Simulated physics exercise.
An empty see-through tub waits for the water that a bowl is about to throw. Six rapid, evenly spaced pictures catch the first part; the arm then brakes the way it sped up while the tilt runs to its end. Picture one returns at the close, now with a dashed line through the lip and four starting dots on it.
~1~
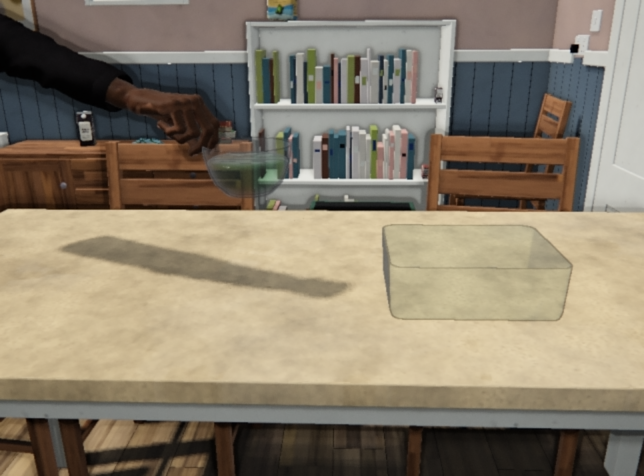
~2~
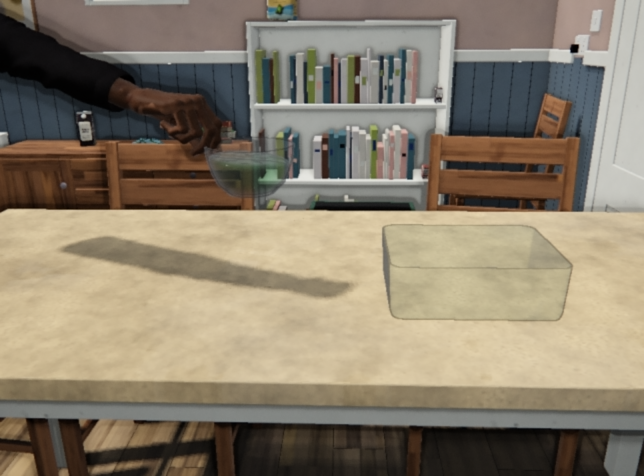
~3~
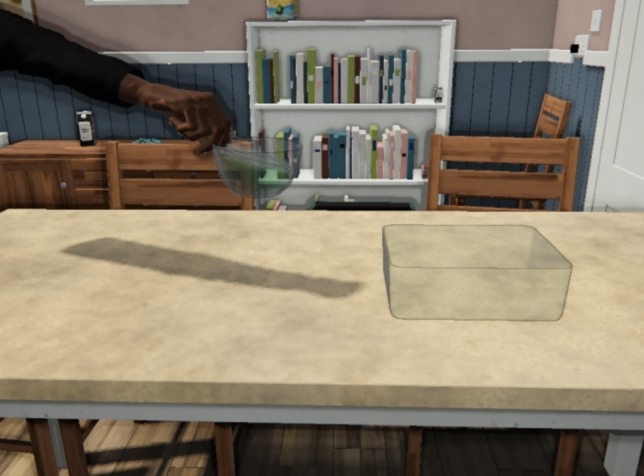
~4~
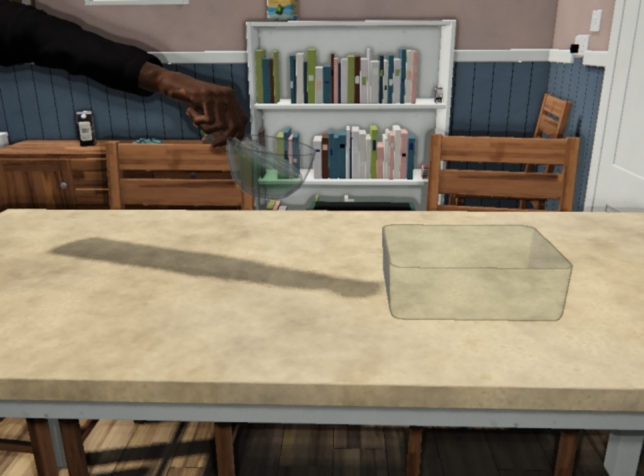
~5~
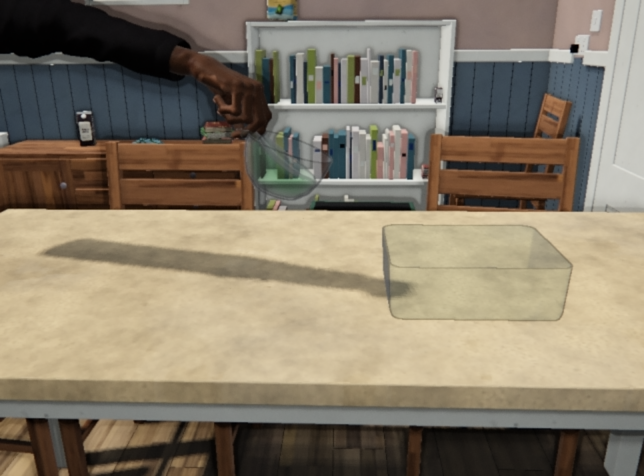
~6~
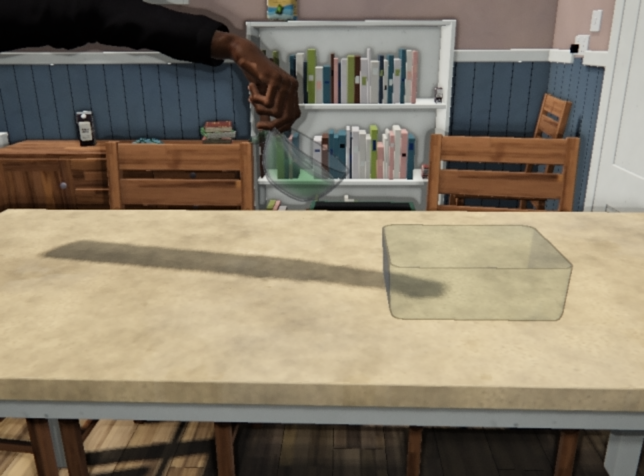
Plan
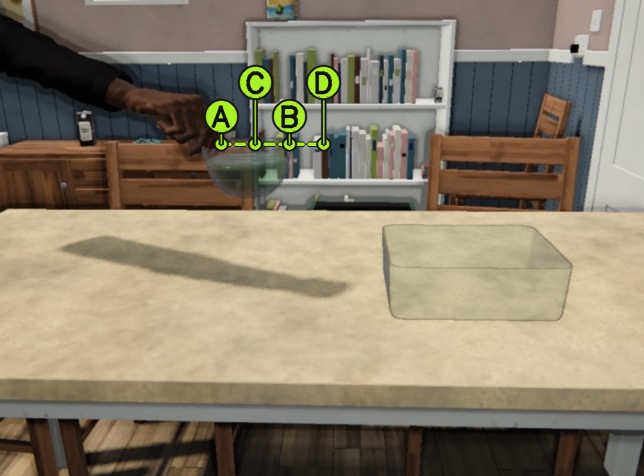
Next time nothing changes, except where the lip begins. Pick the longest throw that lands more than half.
The answer is dot A.
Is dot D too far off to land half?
No, not at all.
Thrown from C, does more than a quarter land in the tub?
Yes, it does.
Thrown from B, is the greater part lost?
No, that is safe.
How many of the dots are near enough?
All of them.
On the marked copy, A at (221, 144); B at (289, 144); C at (255, 144); D at (323, 144).
With A, about 72 % lands in the tub, 14 % falls short and 15 % goes beside or beyond.
With B, about 68 % lands in the tub, 7 % falls short and 25 % goes beside or beyond.
With C, about 75 % lands in the tub, 6 % falls short and 20 % goes beside or beyond.
With D, about 85 % lands in the tub, 9 % falls short and 6 % goes beside or beyond.
